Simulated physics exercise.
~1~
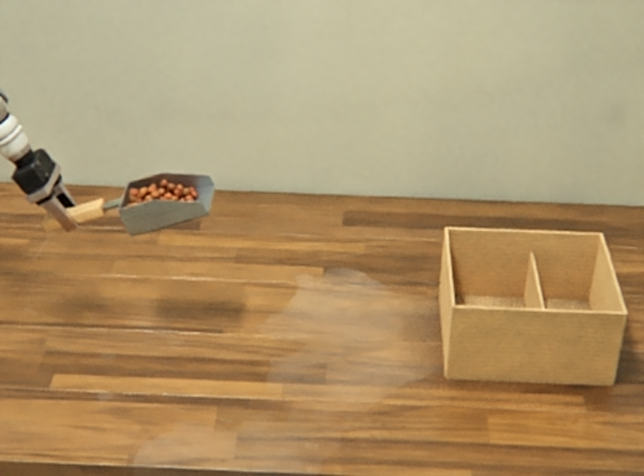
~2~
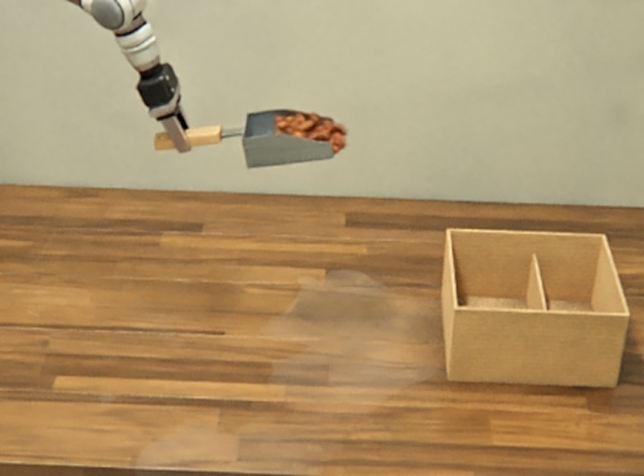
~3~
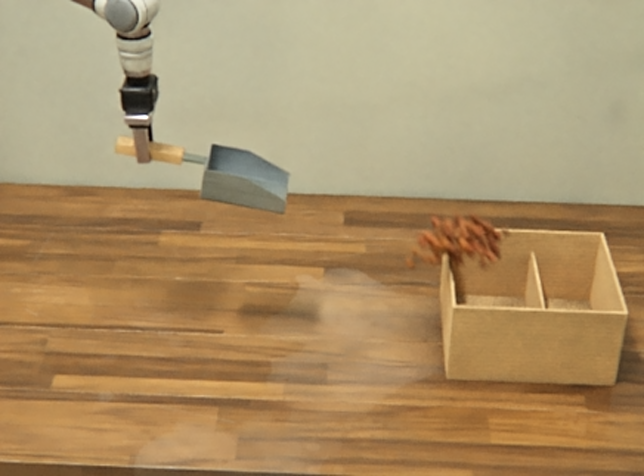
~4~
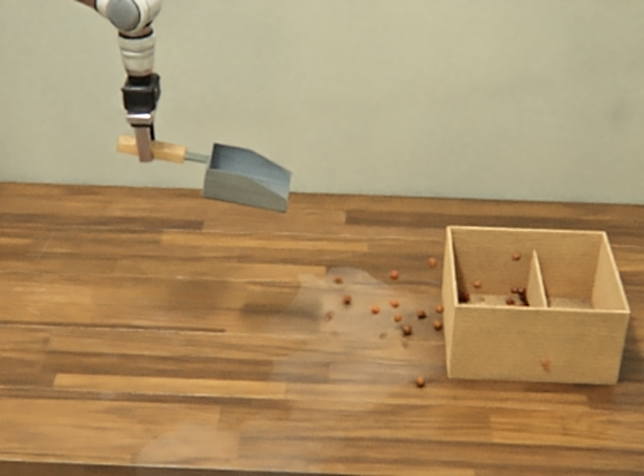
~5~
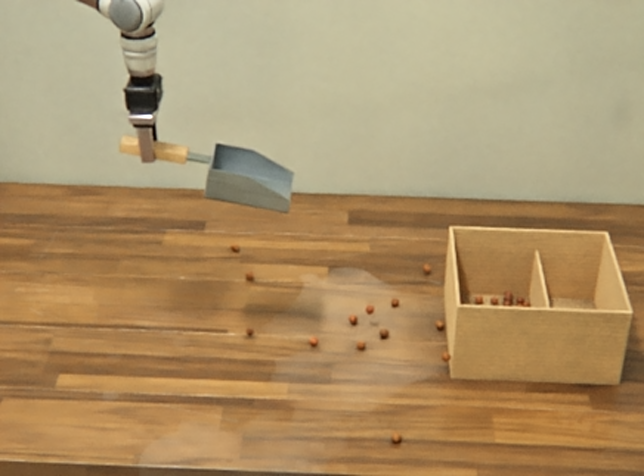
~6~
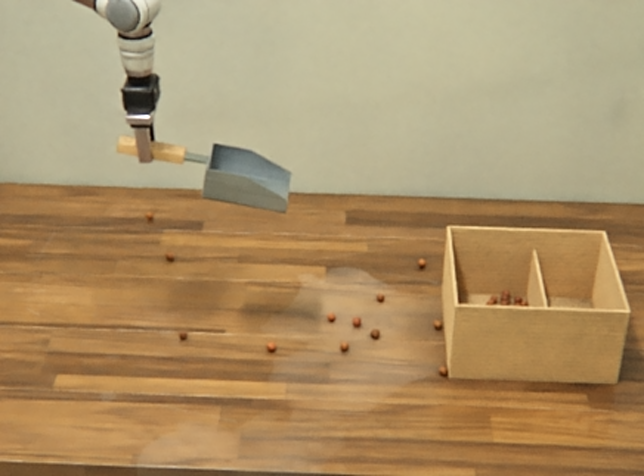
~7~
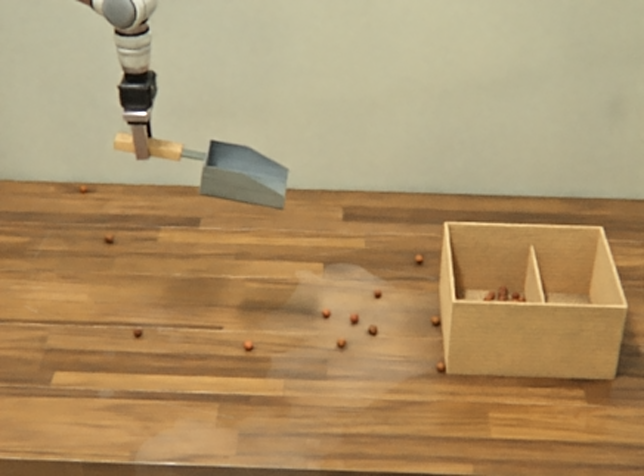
A robot arm flings hazelnuts from a scoop into a divided box, some scattering outside.
